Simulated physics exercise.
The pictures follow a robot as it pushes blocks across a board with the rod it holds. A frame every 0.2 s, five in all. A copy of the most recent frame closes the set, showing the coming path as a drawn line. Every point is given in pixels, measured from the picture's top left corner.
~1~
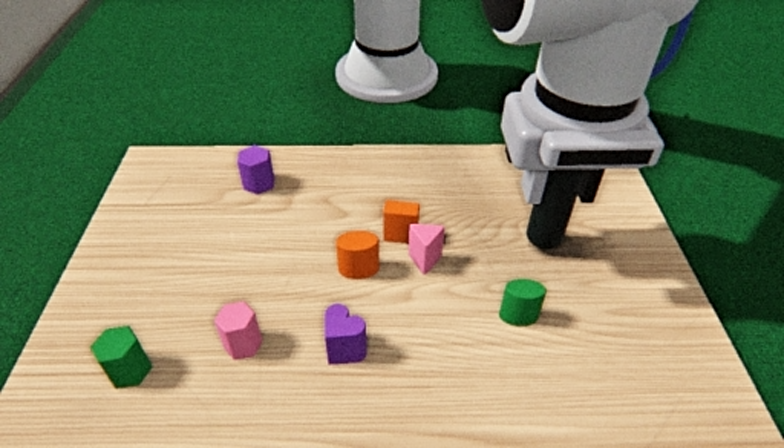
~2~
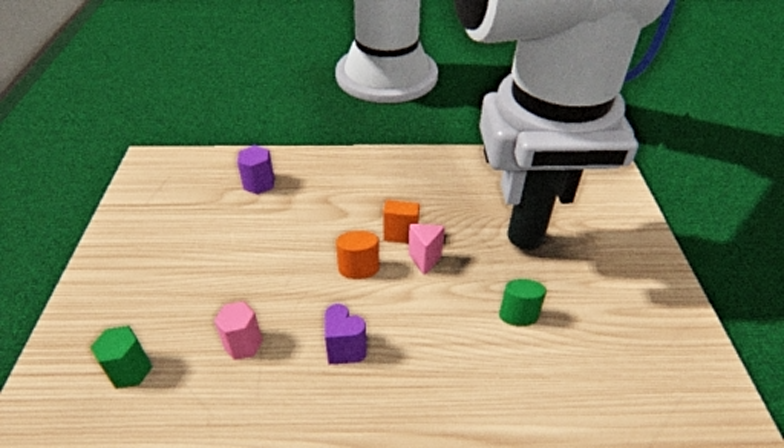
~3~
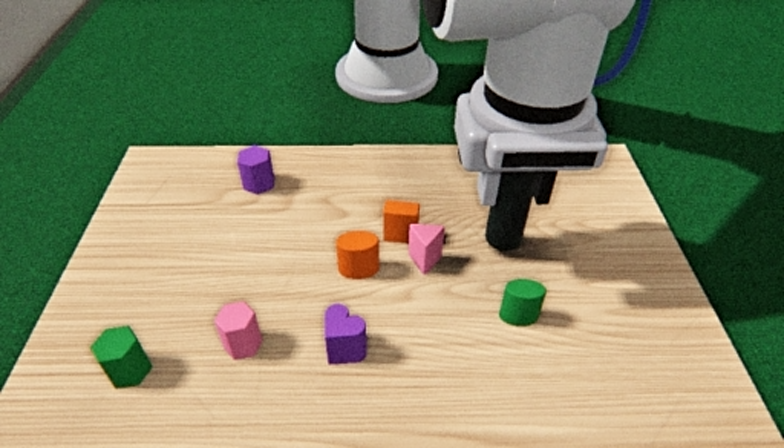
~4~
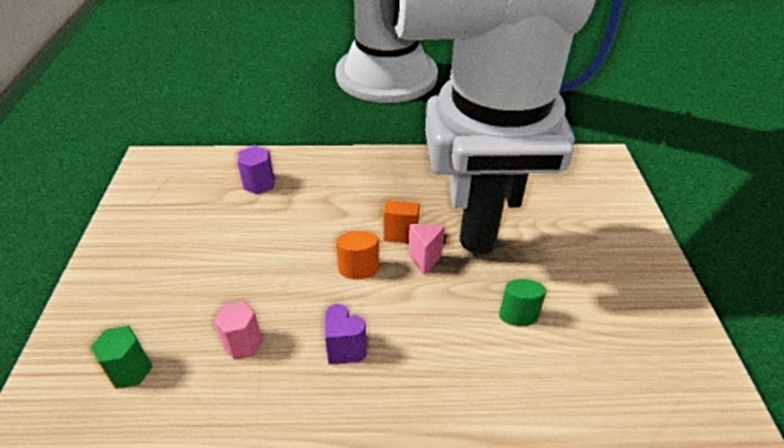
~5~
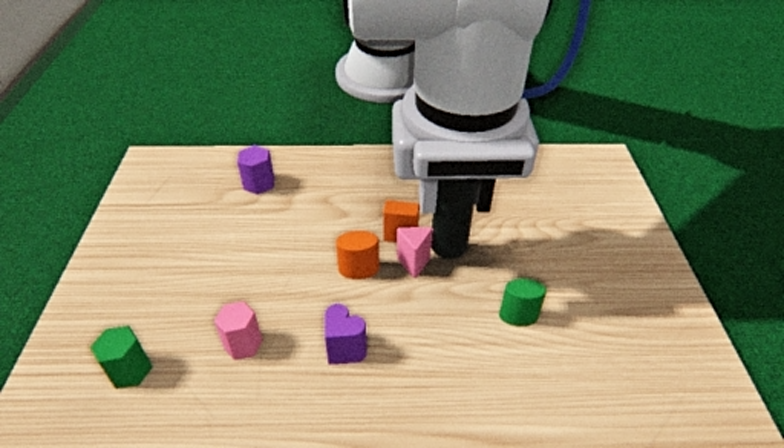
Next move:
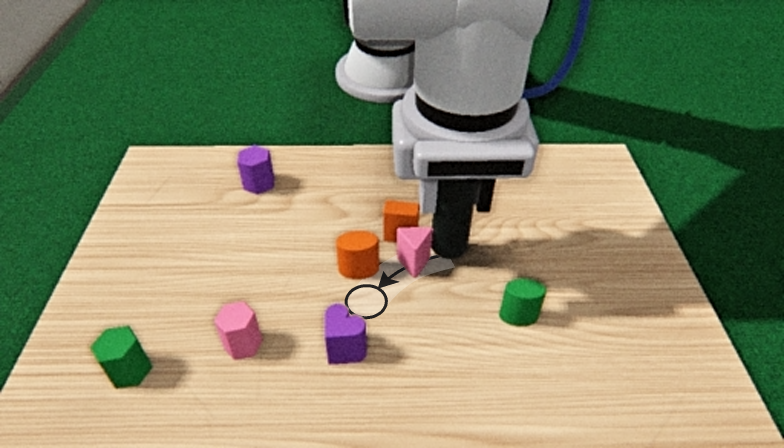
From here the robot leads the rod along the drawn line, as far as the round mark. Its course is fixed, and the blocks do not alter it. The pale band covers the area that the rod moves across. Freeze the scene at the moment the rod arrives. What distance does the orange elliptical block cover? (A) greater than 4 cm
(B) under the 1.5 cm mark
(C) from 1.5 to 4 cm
Option C.
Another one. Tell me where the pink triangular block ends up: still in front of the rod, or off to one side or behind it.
Ahead.
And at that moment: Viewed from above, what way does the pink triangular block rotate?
Verdict: Counterclockwise.
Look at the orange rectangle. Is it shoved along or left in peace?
Put simply, it stays right there.
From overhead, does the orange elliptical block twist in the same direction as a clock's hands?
It seems so.
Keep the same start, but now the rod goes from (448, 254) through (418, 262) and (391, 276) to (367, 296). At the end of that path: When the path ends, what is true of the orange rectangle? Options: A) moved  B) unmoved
That would be B.
Drawn move, from (448, 254) via (416, 263) and (389, 279), ending at (366, 301).
On the path given first. One third of the way, rod at (417, 256); orange elliptical block at (342, 243); pink triangular block at (383, 246).
Two thirds of the way, rod at (388, 272); orange elliptical block at (332, 247), turned 45° clockwise; pink triangular block at (359, 261), turned 50° anticlockwise.
At the end, rod at (366, 294); orange elliptical block at (330, 247), turned 50° clockwise; orange rectangle still; pink triangular block at (332, 279), turned 35° anticlockwise.
